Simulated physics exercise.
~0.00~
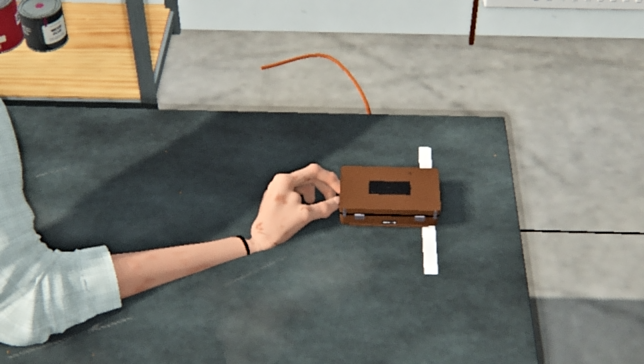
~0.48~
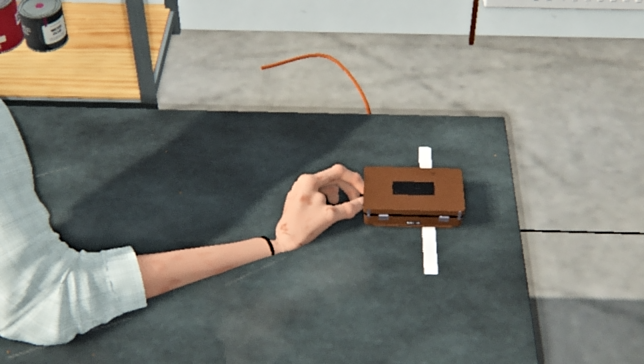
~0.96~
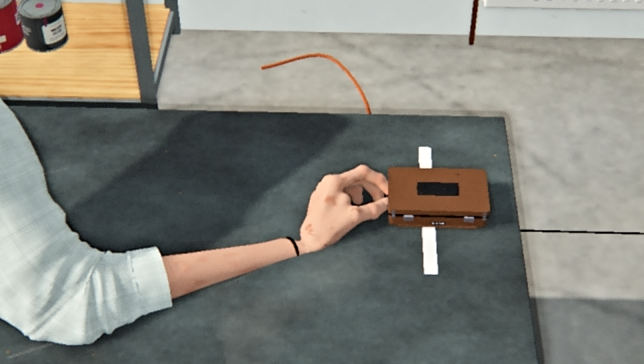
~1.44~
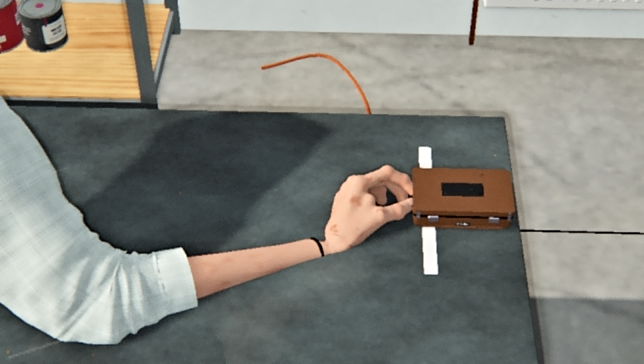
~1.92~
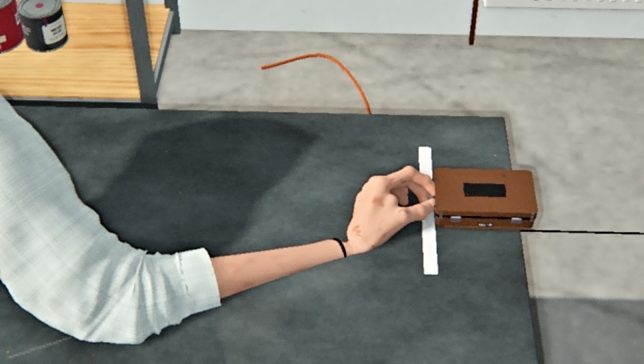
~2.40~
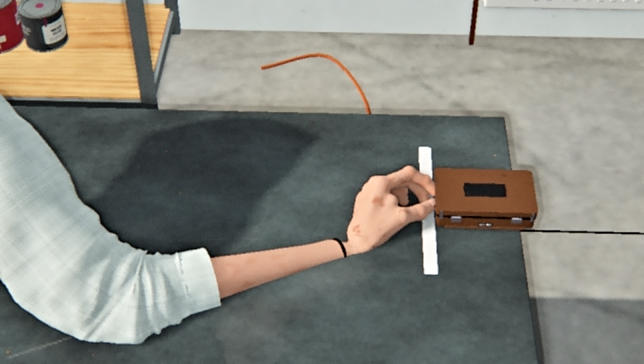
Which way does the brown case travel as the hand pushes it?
The brown case slides to the right, crossing the white tape toward the table's right edge.
